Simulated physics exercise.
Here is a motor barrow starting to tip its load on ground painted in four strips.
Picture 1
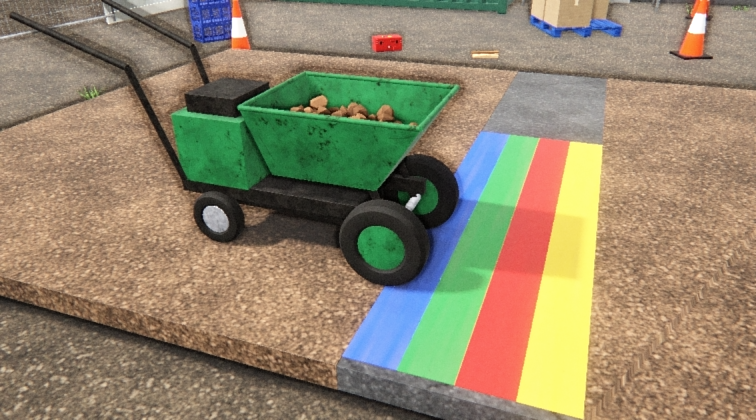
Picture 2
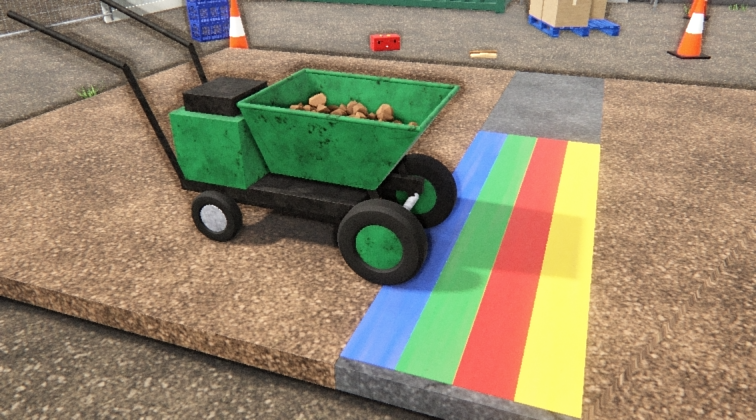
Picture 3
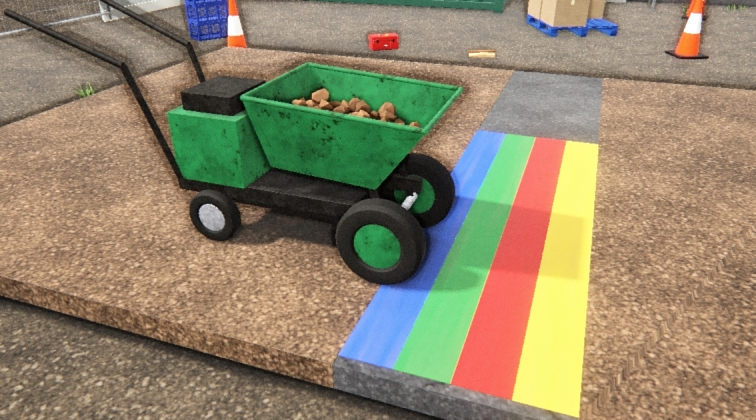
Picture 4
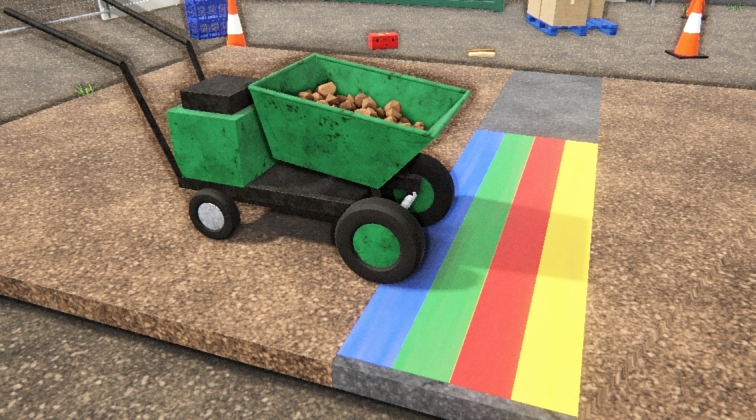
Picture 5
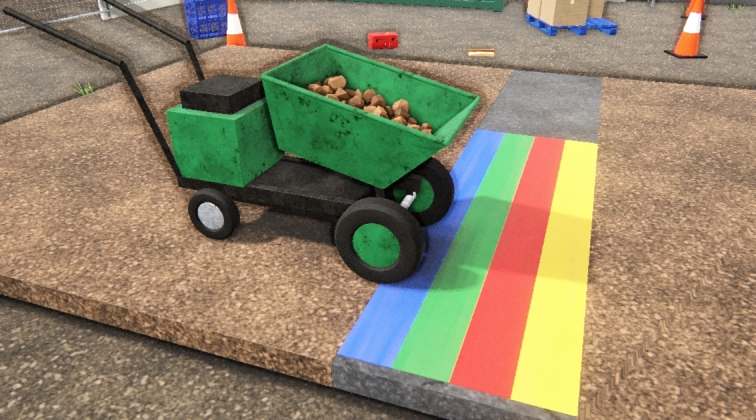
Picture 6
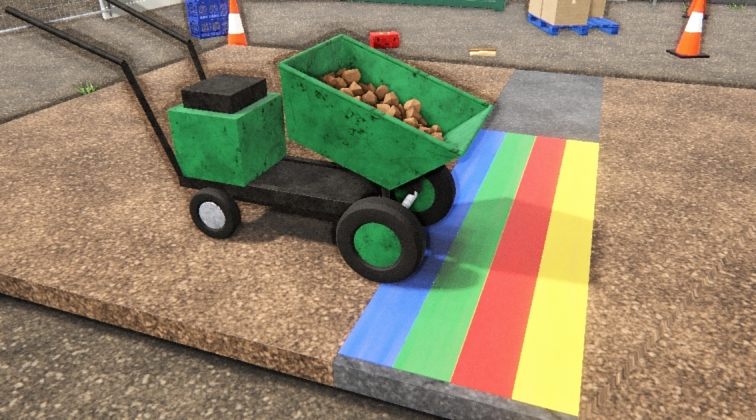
The green skip of a small motor barrow, loaded with brown clods, sat level at first, then tilted steadily forward to the right, its back rising, beside ground painted blue, green, red and yellow.
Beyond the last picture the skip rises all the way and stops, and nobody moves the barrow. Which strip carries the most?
The yellow strip.
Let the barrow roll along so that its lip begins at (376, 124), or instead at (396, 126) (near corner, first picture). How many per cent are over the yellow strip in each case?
First spot: About 30 percent; second spot: About 30 percent.
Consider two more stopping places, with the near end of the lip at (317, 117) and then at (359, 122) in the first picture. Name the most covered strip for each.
The green strip at the first place, then the red strip at the second.
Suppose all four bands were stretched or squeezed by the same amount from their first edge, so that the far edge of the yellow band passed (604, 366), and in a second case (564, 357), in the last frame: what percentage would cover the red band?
I'd say some 20 % for the first and some 0 % for the second.
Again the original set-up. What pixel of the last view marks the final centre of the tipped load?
Near (574, 274).
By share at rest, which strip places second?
That red strip comes second.
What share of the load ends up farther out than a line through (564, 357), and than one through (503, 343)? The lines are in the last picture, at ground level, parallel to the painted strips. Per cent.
About 40 and 90 %.
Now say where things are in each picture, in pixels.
The first picture shows lip of the skip at (420, 129), level; top of the load at (339, 128), clay clods; blue strip at (395, 315); green strip at (446, 326); red strip at (500, 338); yellow strip at (557, 351).
The second picture shows lip of the skip at (420, 130), level; top of the load at (339, 127).
The third picture shows lip of the skip at (425, 132), tipped barely; top of the load at (326, 119).
The fourth picture shows lip of the skip at (435, 136), tipped a little; top of the load at (332, 117).
The fifth picture shows lip of the skip at (447, 144), tipped a little; top of the load at (341, 111).
The sixth picture shows lip of the skip at (462, 154), tipped clearly; top of the load at (353, 106); blue strip at (391, 312); green strip at (442, 323); red strip at (496, 336); yellow strip at (553, 349).
Soon, skip tipped steeply; all in the skip.
A while on, skip tipped right over; most in the skip; a small part over the red strip; a small part over the yellow strip.
Towards the end, skip tipped right over; about a quarter in the skip; a small part over the red strip; about a third over the yellow strip; about a quarter off the paint.
Finally, skip tipped right over; a small part in the skip; none over the blue strip; none over the green strip; a small part over the red strip; about a third over the yellow strip; about a third off the paint.
